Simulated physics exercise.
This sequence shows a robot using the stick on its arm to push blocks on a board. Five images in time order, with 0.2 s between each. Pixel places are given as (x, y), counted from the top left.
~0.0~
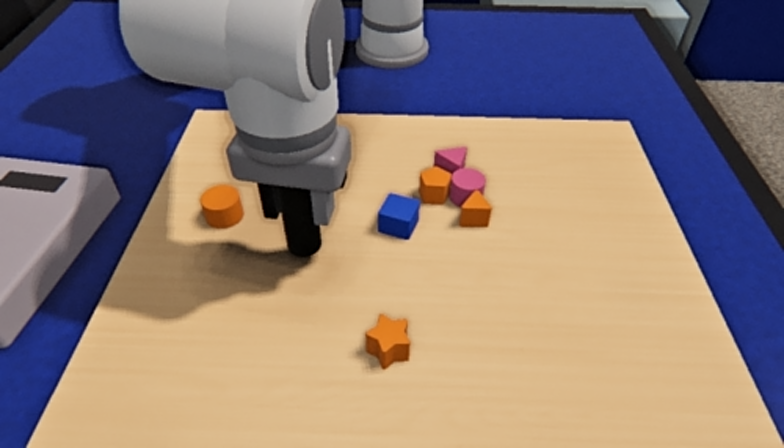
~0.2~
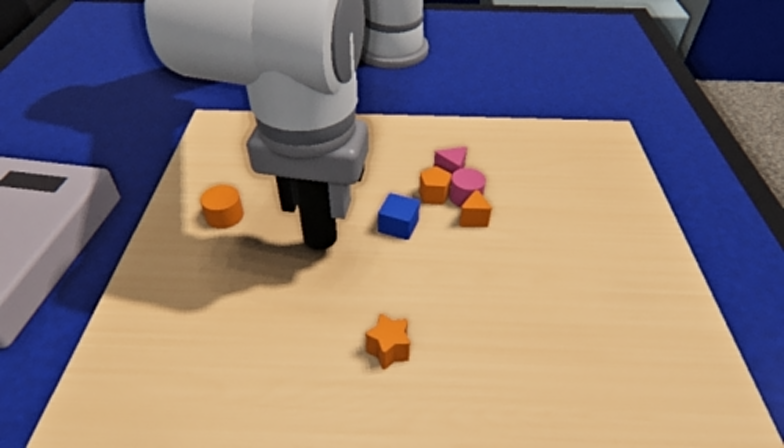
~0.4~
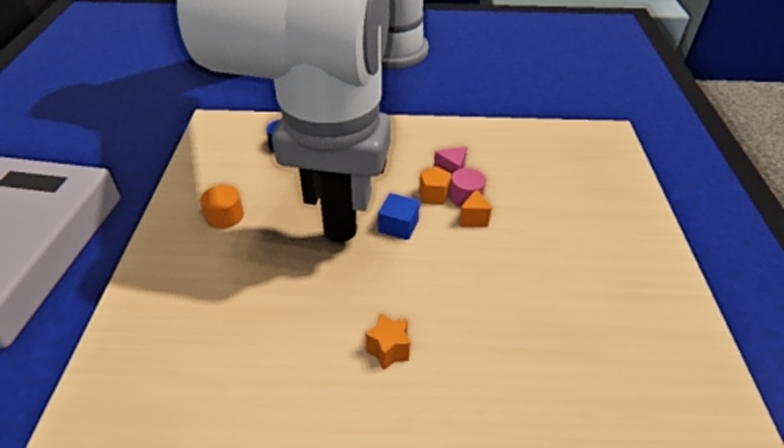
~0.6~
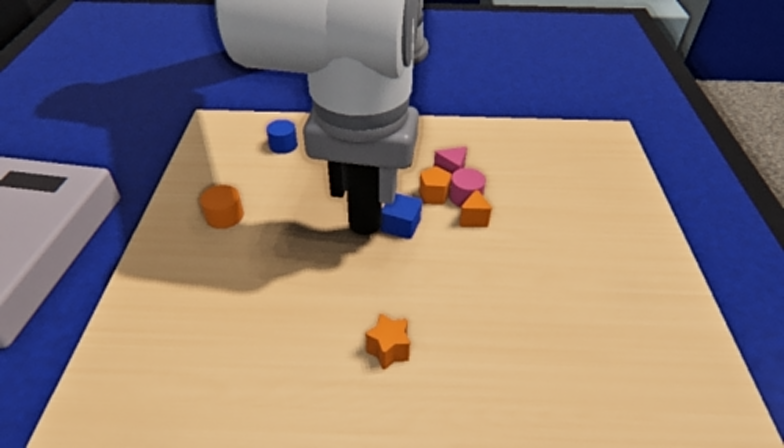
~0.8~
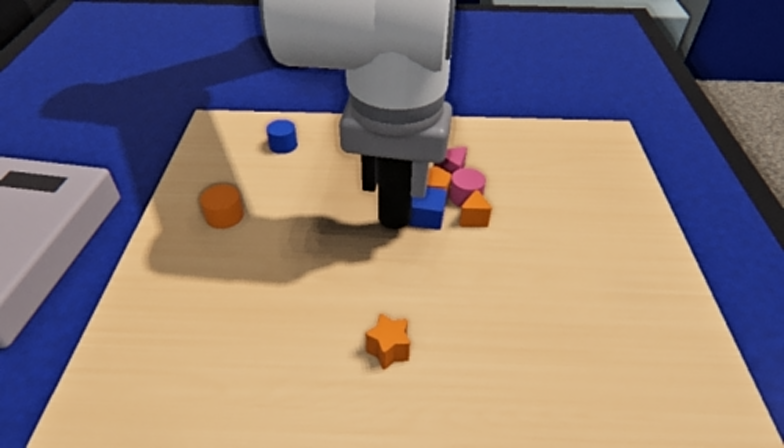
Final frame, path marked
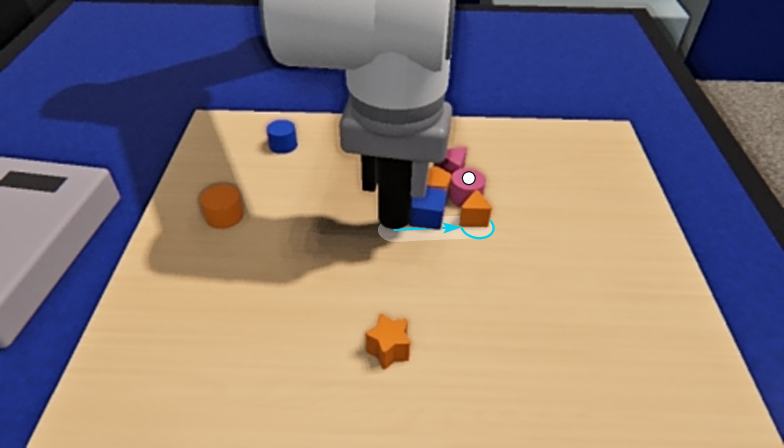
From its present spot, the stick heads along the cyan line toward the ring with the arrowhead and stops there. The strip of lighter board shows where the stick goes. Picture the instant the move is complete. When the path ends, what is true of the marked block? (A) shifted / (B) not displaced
Option A.
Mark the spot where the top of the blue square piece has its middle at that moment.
Around (473, 185).
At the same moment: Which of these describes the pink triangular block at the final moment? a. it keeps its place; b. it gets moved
Choice a: It keeps its place.
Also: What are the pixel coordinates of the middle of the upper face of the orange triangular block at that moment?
I'd expect the centre of its top face to be at (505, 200).
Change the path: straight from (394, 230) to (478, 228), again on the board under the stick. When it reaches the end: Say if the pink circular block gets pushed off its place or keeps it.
It shifts.
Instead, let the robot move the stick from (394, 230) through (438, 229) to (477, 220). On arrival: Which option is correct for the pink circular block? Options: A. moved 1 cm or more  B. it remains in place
(A)
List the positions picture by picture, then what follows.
Stick tip at (305, 245); block tops, blue square piece at (399, 206); orange five-sided block at (436, 176); pink triangular block at (454, 154); pink circular block at (469, 178); orange triangular block at (477, 201), in the first picture.
Stick at (320, 238); blocks unchanged, in the second picture.
Stick at (340, 231); blocks unchanged, in the third picture.
Stick at (365, 224); blue square piece at (402, 206), in the fourth picture.
Stick at (395, 218); blue square piece at (428, 198); orange five-sided block at (436, 176); pink triangular block at (454, 154); pink circular block at (469, 178); orange triangular block at (477, 201), in the fifth picture.
Path on the board, from (394, 230) to (477, 227); the dot is on the pink circular block.
The first path, step by step. Halfway along, stick at (437, 216); blue square piece at (455, 190), turned 50° anticlockwise; orange five-sided block at (437, 171), turned 30° anticlockwise; pink circular block at (475, 173); orange triangular block at (480, 201).
At the end, stick at (480, 215); blue square piece at (473, 185), turned 100° anticlockwise; orange five-sided block at (436, 171), turned 30° anticlockwise; pink triangular block in place; pink circular block at (479, 164); orange triangular block at (504, 201), turned 45° anticlockwise.
